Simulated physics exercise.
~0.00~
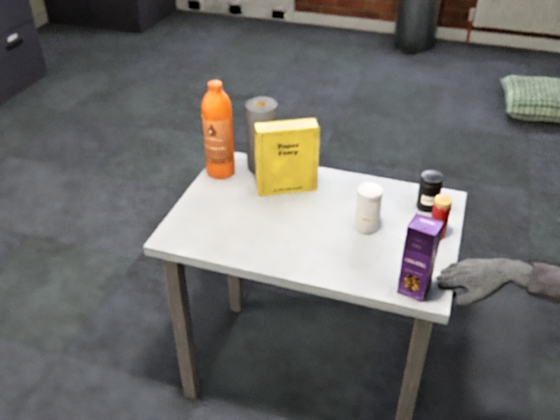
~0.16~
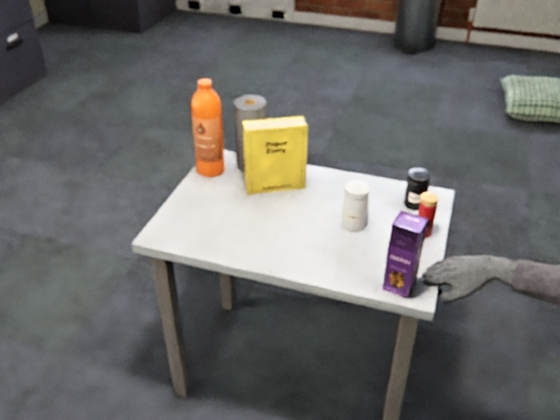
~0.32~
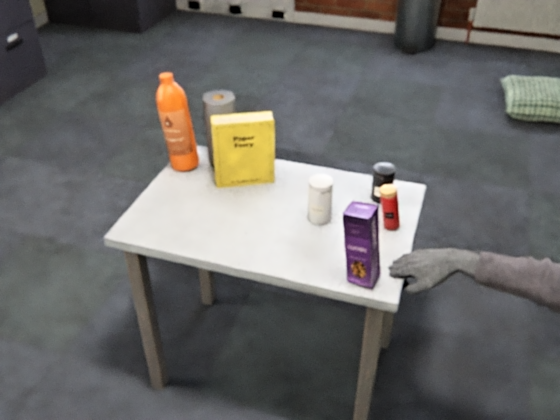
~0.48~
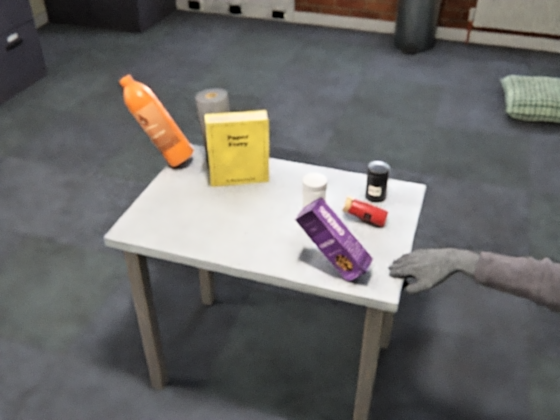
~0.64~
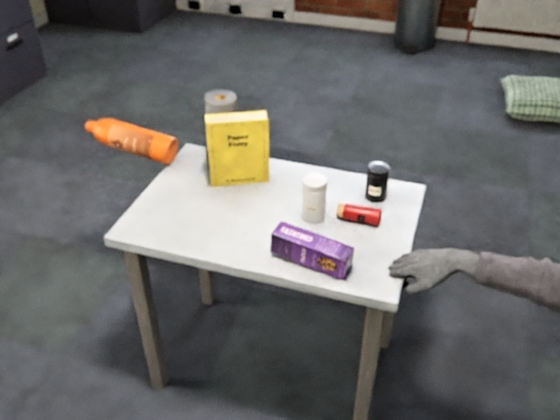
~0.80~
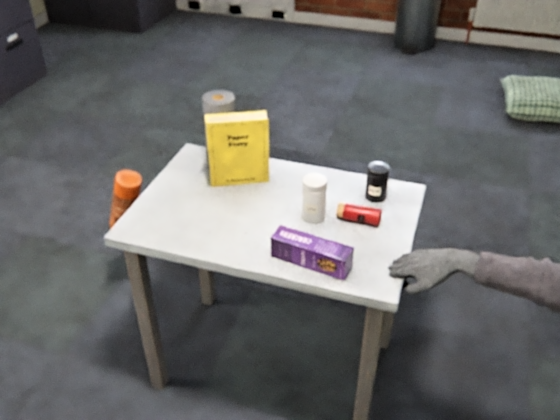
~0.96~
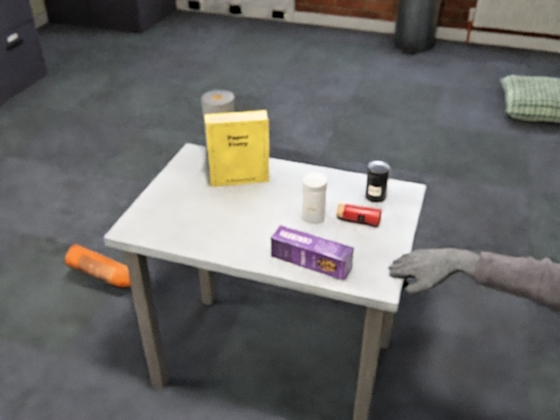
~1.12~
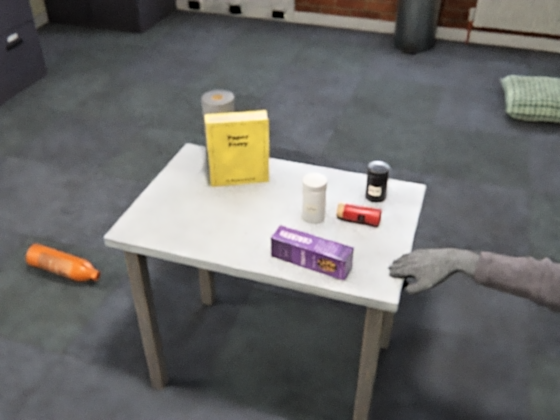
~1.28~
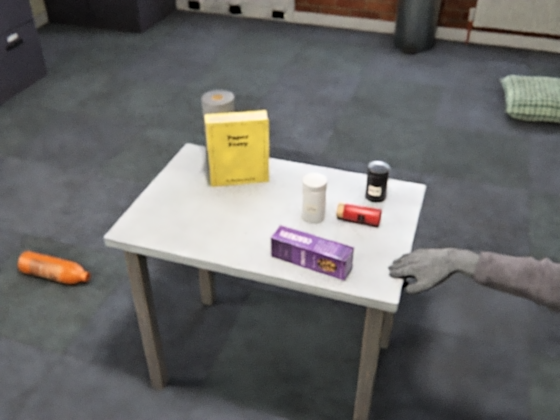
A white table slid left beside a gray hand and stopped, tipping over the purple carton and red shaker while an orange bottle toppled off the left edge and came to rest on the floor, leaving the yellow book and both small jars standing.
